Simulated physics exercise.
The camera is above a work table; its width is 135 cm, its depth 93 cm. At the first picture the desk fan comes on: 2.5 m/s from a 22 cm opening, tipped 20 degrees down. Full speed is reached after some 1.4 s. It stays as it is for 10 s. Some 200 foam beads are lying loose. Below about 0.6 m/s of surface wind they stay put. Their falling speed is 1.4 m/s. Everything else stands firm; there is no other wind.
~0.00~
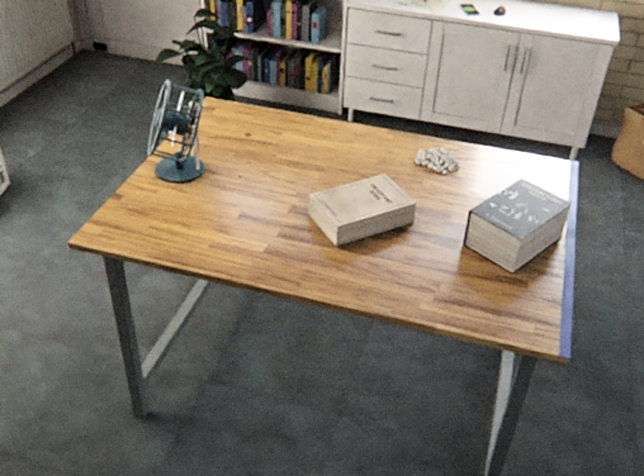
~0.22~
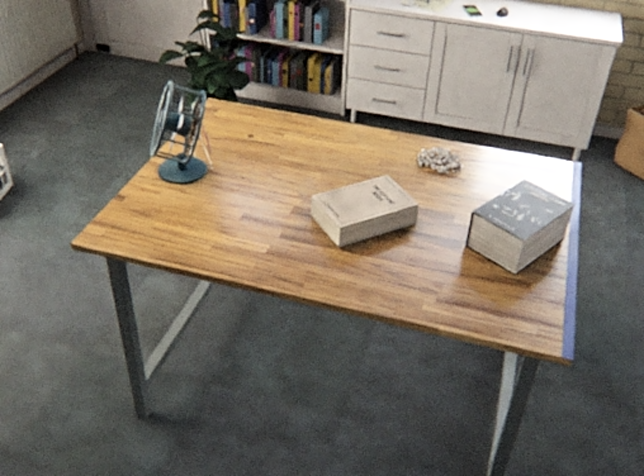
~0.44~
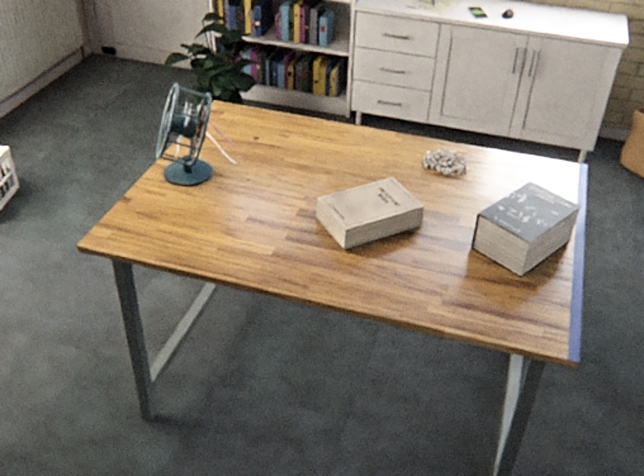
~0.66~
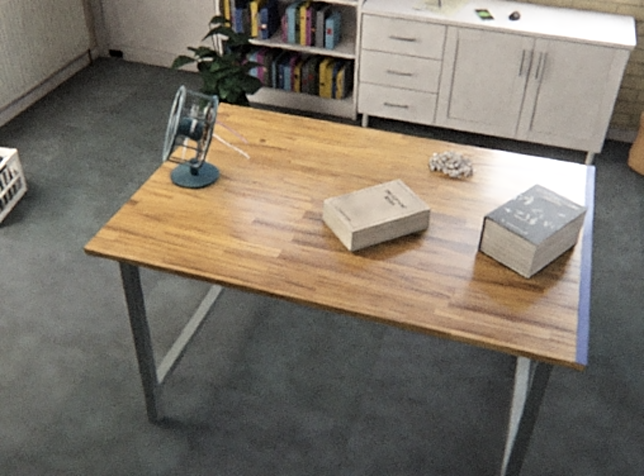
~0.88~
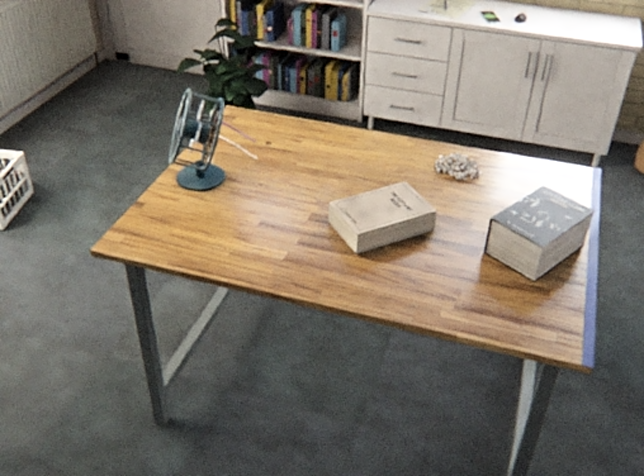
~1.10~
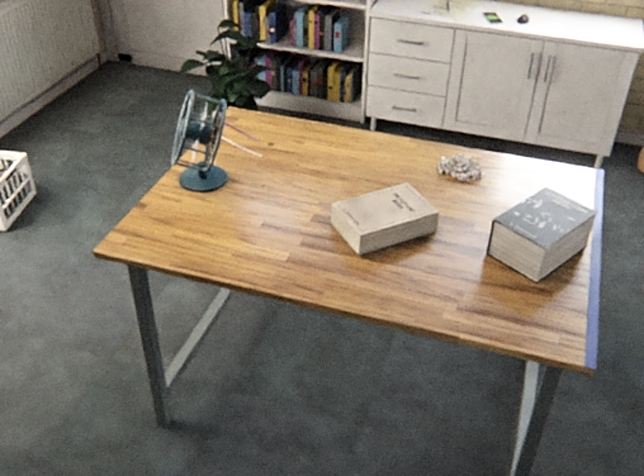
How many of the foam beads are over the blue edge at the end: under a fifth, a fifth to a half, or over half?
Of the foam beads, between a fifth and a half end over the blue edge.
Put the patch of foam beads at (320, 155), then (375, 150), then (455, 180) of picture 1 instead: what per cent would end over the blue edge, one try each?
In turn about 0 %, 0 %, 70 %.
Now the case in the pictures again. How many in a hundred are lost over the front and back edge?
Roughly 0 % front, 70 % back.
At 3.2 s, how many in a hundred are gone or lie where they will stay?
Near 100 %.
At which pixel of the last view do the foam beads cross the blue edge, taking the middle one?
At about (603, 183).
After 2.0 s, 35 % are over the blue edge; 74 % have settled or left.
After 3.2 s, 35 % are over the blue edge; 100 % have settled or left.
After 5.5 s, 35 % are over the blue edge; 100 % have settled or left.
After 10.0 s, at the end, 35 % are over the blue edge.
